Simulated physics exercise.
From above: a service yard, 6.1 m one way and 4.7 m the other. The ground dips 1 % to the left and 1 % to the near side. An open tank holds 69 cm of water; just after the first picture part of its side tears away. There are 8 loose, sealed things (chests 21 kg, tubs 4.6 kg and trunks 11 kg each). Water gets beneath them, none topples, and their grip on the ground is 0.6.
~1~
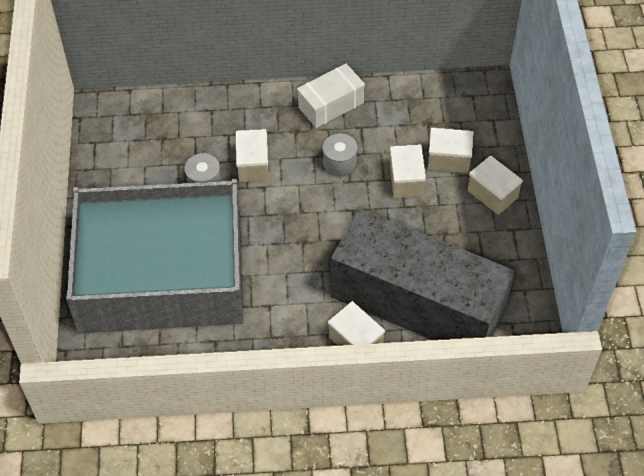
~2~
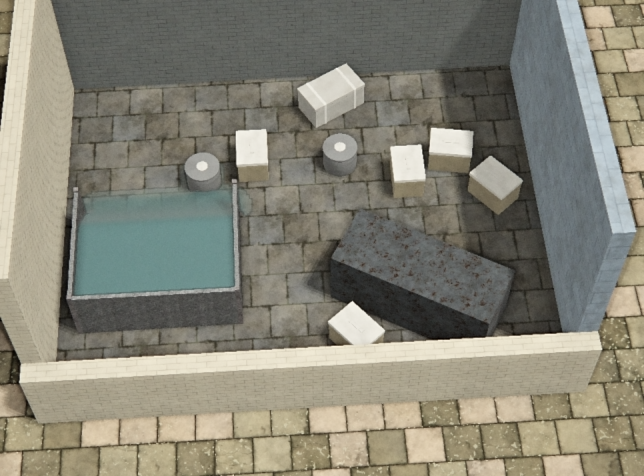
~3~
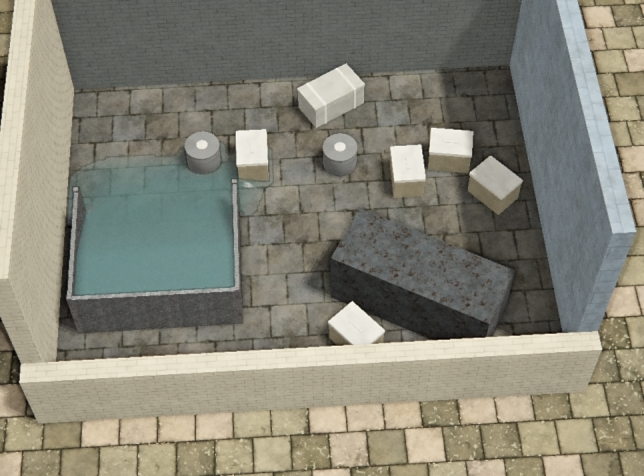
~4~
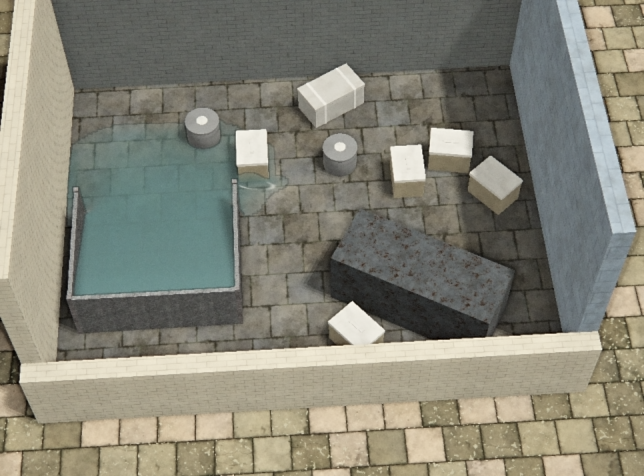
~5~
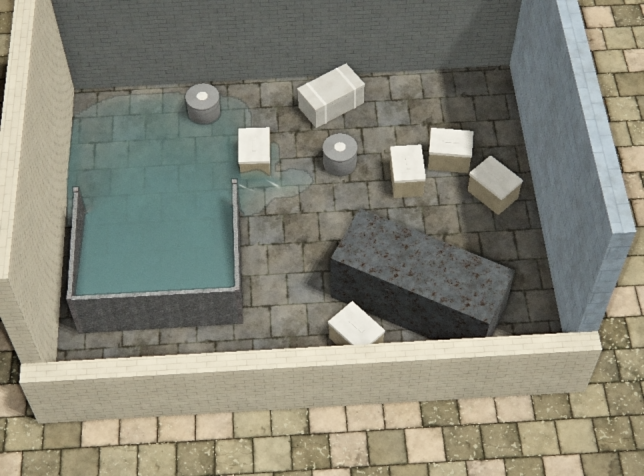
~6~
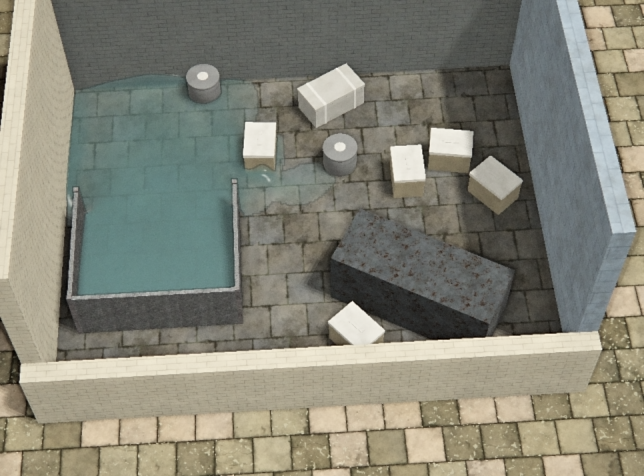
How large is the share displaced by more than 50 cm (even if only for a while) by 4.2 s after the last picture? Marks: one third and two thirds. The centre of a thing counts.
That comes to one to two thirds.
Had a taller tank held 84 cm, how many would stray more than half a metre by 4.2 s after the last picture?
In that case 7 of them.
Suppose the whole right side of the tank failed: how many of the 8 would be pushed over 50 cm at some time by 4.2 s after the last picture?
In that case 6 of them.
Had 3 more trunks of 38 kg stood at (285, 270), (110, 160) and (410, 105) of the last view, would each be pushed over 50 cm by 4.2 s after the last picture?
In that order: Short of it, more, more.
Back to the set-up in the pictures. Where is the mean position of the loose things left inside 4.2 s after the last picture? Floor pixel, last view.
Around (450, 213).
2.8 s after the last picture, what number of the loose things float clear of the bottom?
At that moment 3.
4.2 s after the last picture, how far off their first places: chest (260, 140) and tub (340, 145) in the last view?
In turn: 250 cm, 300 cm.
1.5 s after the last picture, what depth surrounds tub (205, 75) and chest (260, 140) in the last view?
About 22 and 9 cm.
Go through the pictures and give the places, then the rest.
A tub at (202, 167), on the bottom; a chest at (252, 147), on the bottom; 2.9 m2 under water; 0 of 8 have shifted, in the first frame.
A tub at (202, 166) rests on the ground; a chest at (252, 147), on the bottom; 4.0 m2 under water; 0 of 8 have shifted, in the second frame.
A tub at (202, 145) rests on the ground, 34 cm from its start; a chest at (252, 147), on the bottom; 5.2 m2 under water; 1 of 8 have shifted, in the third frame.
A tub at (202, 121), on the bottom, 75 cm from its start; a chest at (252, 146), on the bottom; 6.6 m2 under water; 1 of 8 have shifted, in the fourth frame.
A tub at (202, 96), on the bottom, 117 cm from its start; a chest at (254, 144), on the bottom, 5 cm from its start; water covers 8.0 m2; 1 of 8 have shifted, in the fifth frame.
A tub at (203, 76), on the bottom, 153 cm from its start; a chest at (260, 139) rests on the ground, 16 cm from its start; 9.1 m2 under water; 2 of 8 have shifted, in the sixth frame.
Then, 0.4 s after the last picture 1 of 8 are over 50 cm from their spots; 1 afloat.
Then, 1.5 s after the last picture 3 of 8 are over 50 cm from their spots; 1 afloat.
Then, 2.8 s after the last picture 4 of 8 are over 50 cm from their spots; 3 afloat.
Then, 4.2 s after the last picture 5 of 8 are over 50 cm from their spots, and 5 have been at some point; 4 afloat.
